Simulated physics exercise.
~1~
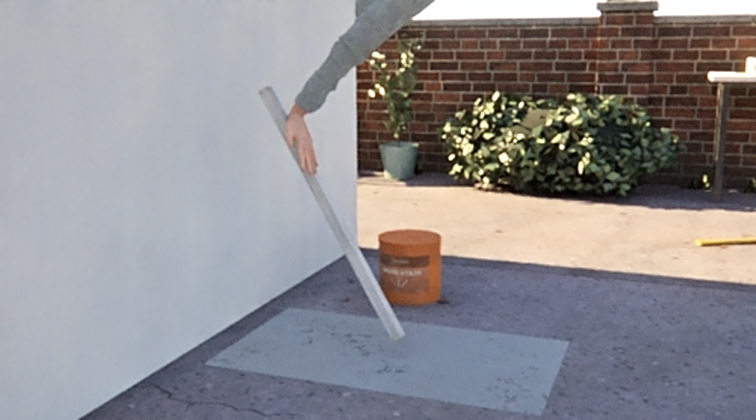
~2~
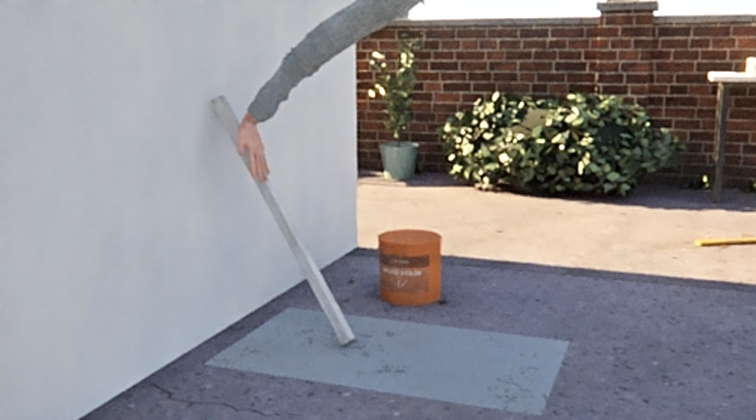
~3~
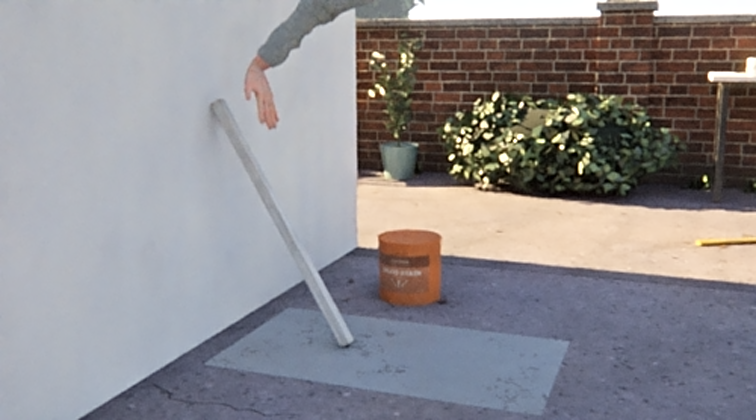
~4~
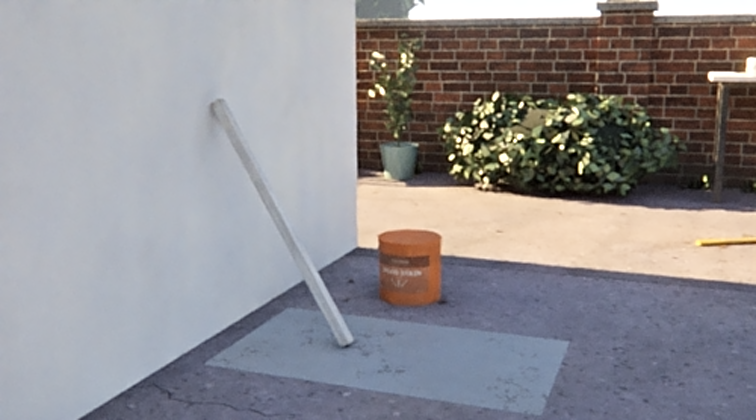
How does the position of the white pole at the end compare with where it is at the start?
At the end the white pole is farther to the left than at the start, with its top leaning on the white wall and its foot still on the grey sheet.
